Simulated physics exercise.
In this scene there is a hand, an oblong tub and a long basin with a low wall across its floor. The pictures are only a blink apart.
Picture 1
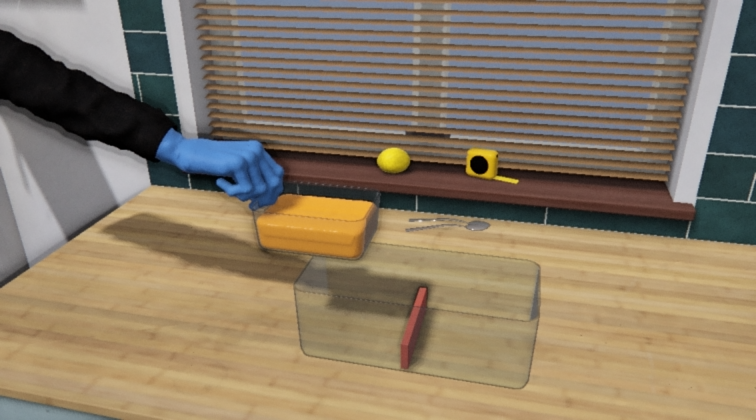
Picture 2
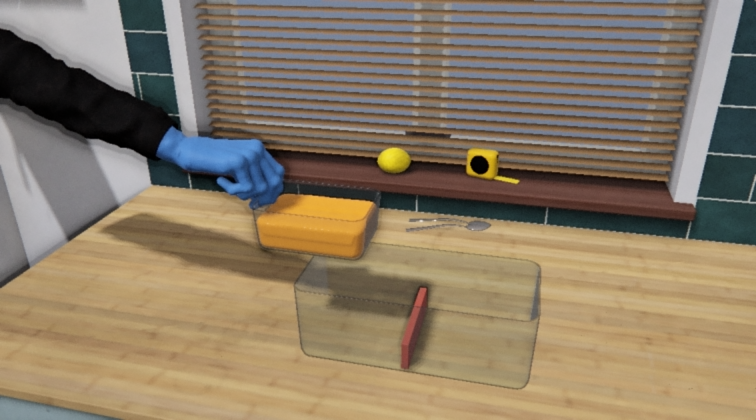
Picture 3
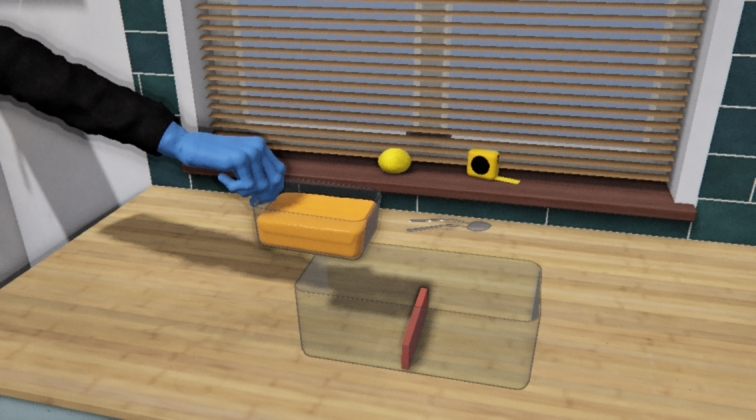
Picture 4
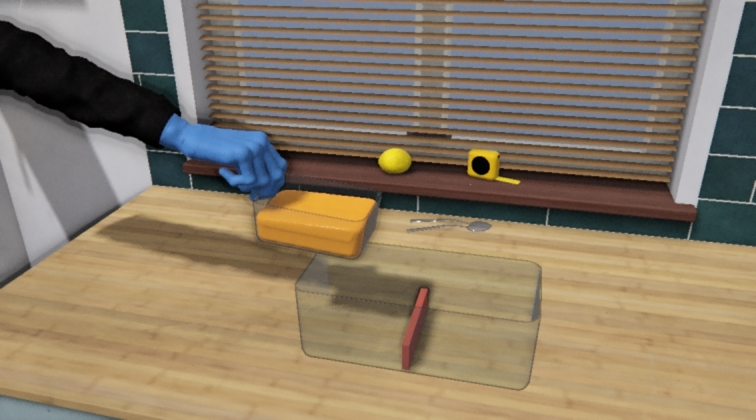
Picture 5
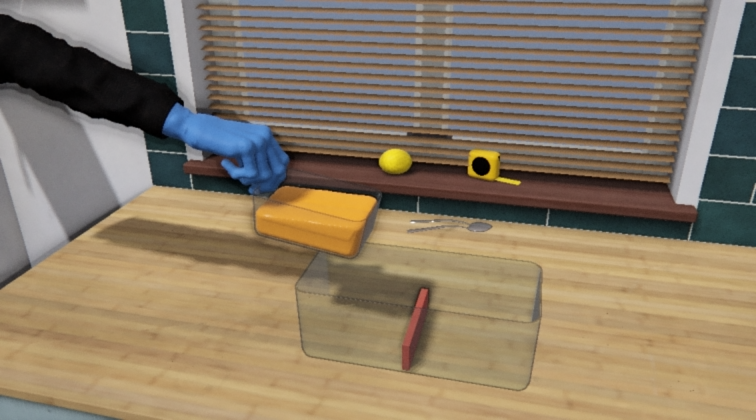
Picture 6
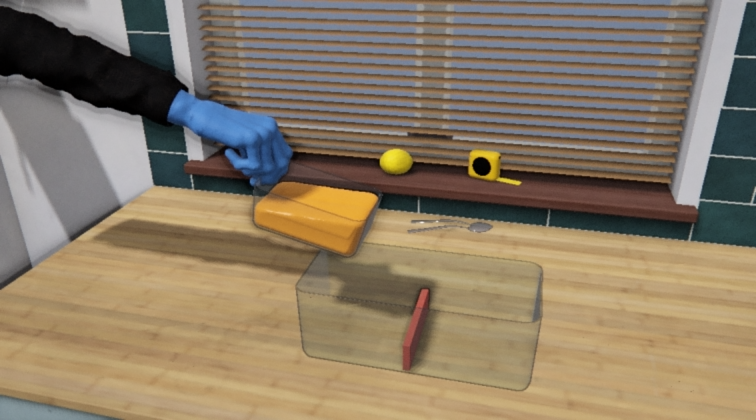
A blue-gloved hand tilting a clear tub of orange liquid gradually rightward above a long transparent basin with a low red wall.
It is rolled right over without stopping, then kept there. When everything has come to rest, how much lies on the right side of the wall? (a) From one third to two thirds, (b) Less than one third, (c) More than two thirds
(c) More than two thirds.
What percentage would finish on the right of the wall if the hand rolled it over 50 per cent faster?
Around 75 percent ends up there.
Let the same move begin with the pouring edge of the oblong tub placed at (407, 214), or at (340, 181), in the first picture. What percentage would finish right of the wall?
Roughly 95 % the first time and roughly 60 % the second.
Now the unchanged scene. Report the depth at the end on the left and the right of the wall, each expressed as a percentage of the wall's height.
The left side sits at 10 per cent and the right side at 50.
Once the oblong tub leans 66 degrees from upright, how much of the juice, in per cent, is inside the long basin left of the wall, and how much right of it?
So the left part has 5 percent, while the right part has 5.
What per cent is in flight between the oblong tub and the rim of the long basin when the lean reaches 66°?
I'd put it at roughly 40 percent of it.
A moment on, the oblong tub is tipped part way and 48 per cent is still to pour, 4 is left of the wall and 7 right of it.
Next, the oblong tub is tipped on its side and 9 per cent is still to pour, 5 is left of the wall and 76 right of it.
Then the oblong tub is tipped on its side and 1 per cent is still to pour, 11 is left of the wall and 84 right of it.
Later the oblong tub is tipped on its side and 0 per cent is still to pour, 13 is left of the wall and 85 right of it.
At rest 13 per cent lies left of the wall, 84 right of it and 2 outside.
